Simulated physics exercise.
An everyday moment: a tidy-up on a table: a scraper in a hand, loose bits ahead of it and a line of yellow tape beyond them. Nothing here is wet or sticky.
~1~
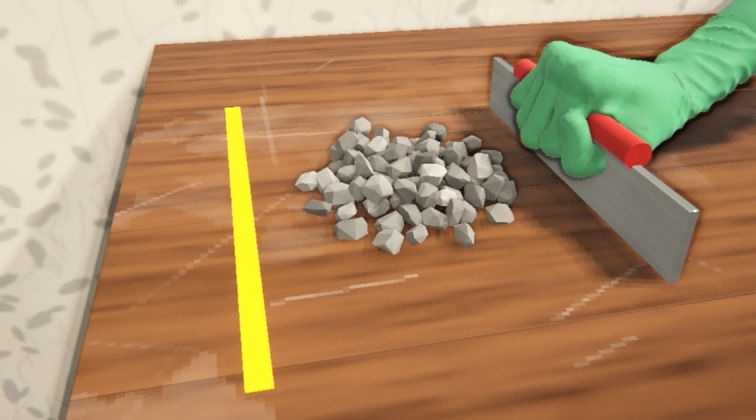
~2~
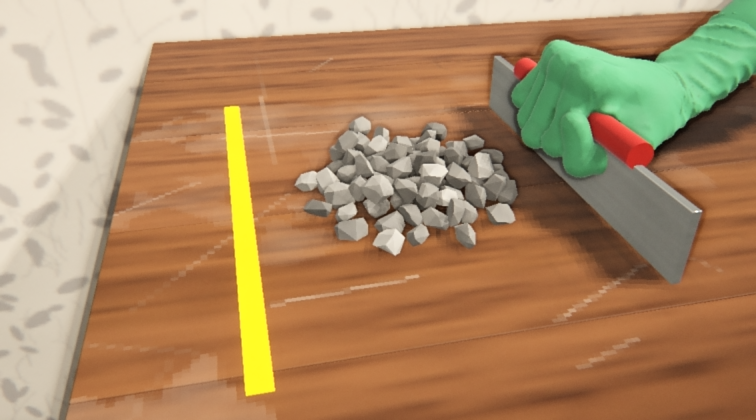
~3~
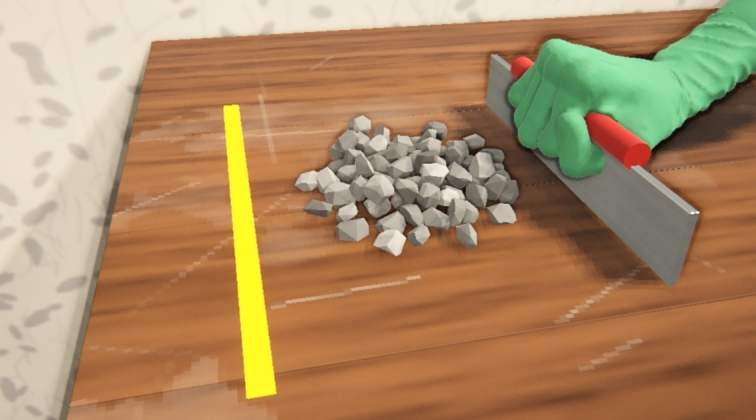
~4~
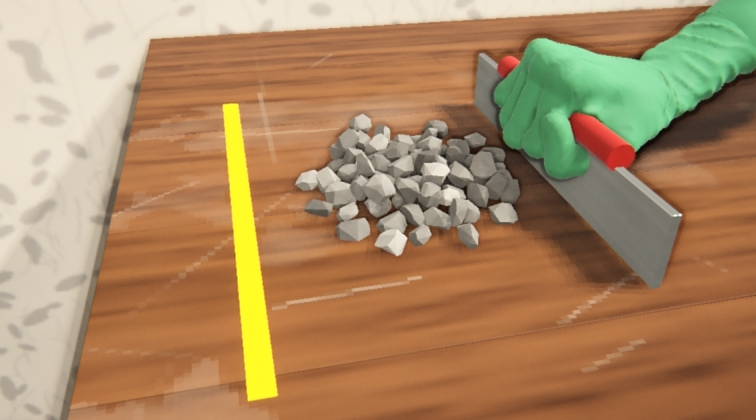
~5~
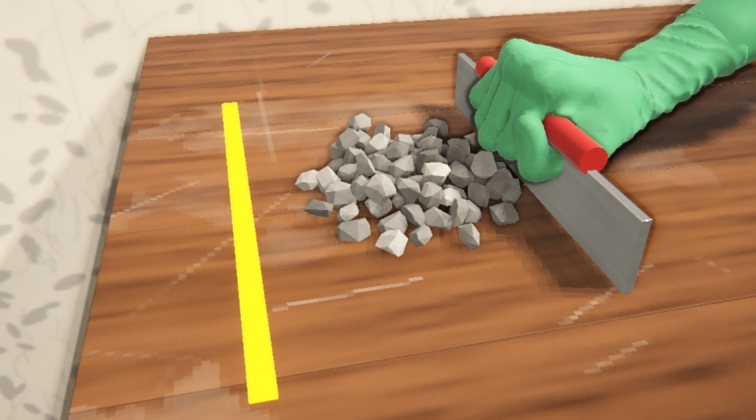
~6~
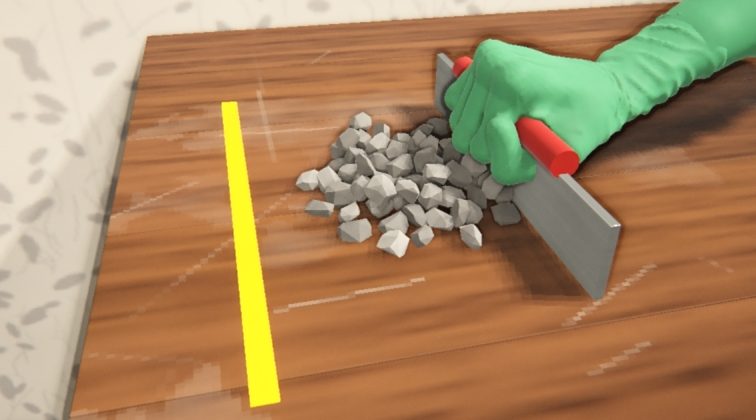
We see a green-gloved hand holding a scraper with a red handle at rest beside a heap of gray gravel on a wooden table with yellow tape; then it slides the scraper left, nudging the nearest bits slightly.
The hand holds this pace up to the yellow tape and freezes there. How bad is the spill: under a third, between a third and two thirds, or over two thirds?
The floor gets less than a third.
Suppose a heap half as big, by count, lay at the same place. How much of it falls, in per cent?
It comes to 0 per cent or so.
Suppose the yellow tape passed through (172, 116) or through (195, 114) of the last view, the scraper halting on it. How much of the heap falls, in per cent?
In turn 80 and 60 in a hundred.
Shortly afterwards, scraper still moving, near (364, 131); heap all on the table, its front near (219, 228).
Next, scraper stopped at the yellow tape; heap a little over the edge.
In the end, scraper stopped at the yellow tape; heap near a quarter over the edge.
